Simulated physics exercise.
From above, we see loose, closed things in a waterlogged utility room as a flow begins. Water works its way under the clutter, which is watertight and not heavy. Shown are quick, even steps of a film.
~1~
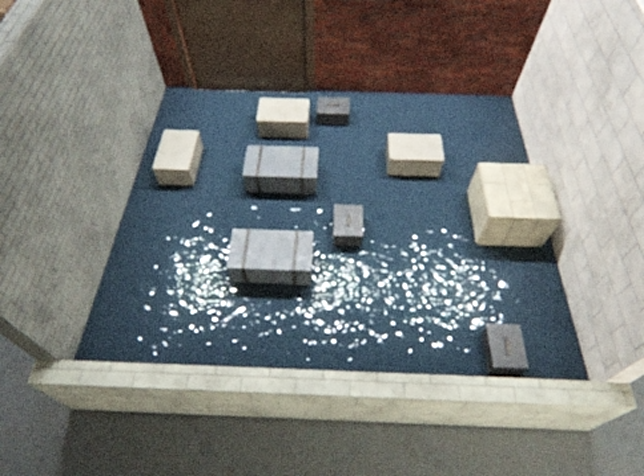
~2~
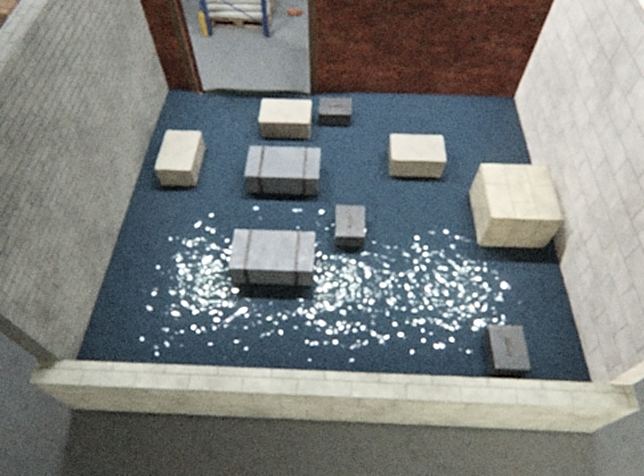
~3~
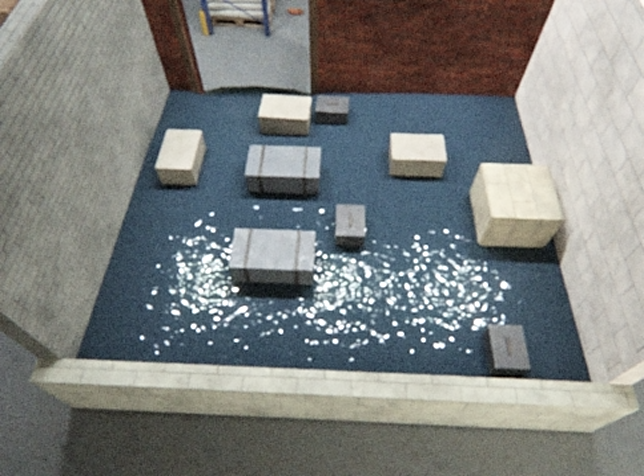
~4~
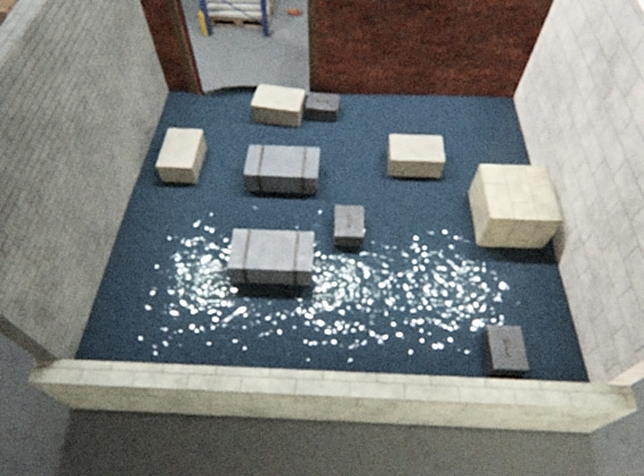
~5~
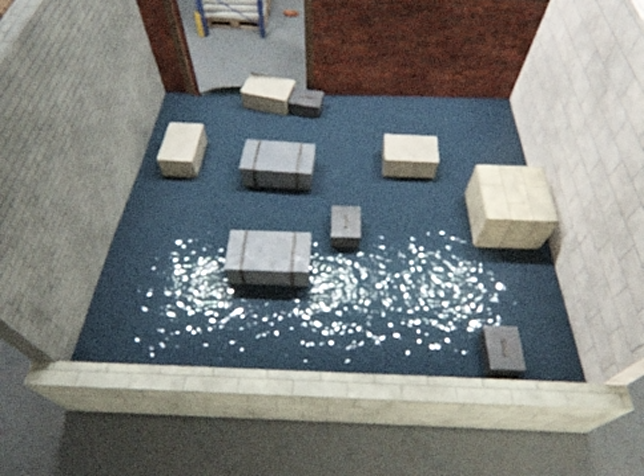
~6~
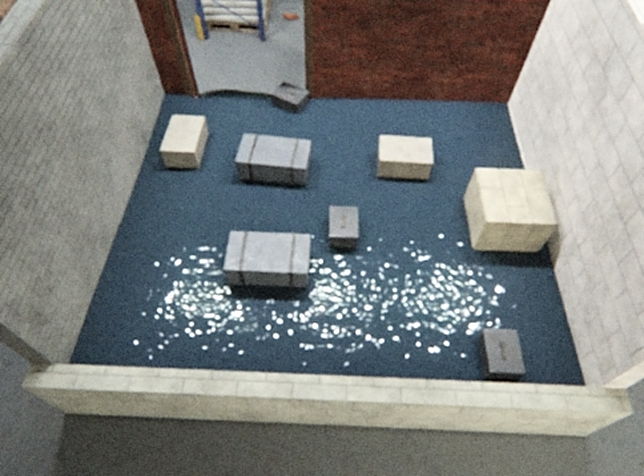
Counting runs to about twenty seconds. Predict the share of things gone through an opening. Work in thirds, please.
Well, what gets flushed out makes up a share of two thirds plus.
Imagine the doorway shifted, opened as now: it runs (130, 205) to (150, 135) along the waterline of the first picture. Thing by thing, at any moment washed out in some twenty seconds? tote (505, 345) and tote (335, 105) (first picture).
One after the other: Inside, out.
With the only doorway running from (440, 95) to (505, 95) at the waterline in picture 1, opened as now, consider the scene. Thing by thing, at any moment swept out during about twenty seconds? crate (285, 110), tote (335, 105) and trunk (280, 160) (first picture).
The first one exits, the second exits, the third exits.
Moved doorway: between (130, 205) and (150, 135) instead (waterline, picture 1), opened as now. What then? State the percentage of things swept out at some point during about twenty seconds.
Estimate: Close to 80 %.
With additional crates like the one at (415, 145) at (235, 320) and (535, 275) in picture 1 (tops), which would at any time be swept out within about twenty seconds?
Taking them in the order asked, the first is not removed while the second is not removed.
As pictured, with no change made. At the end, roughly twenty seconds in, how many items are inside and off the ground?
By my reckoning the number comes out at 1.
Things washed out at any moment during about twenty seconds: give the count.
It comes to 7.
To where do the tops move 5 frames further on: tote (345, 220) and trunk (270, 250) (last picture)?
Close to pixel (315, 190) and pixel (250, 215).
A moment on, 2 of 8 are out; 6 afloat.
Next, 5 of 8 are out; 3 afloat.
Later, 7 of 8 are out; 1 afloat.
In the end, 7 of 8 are out; 1 afloat.
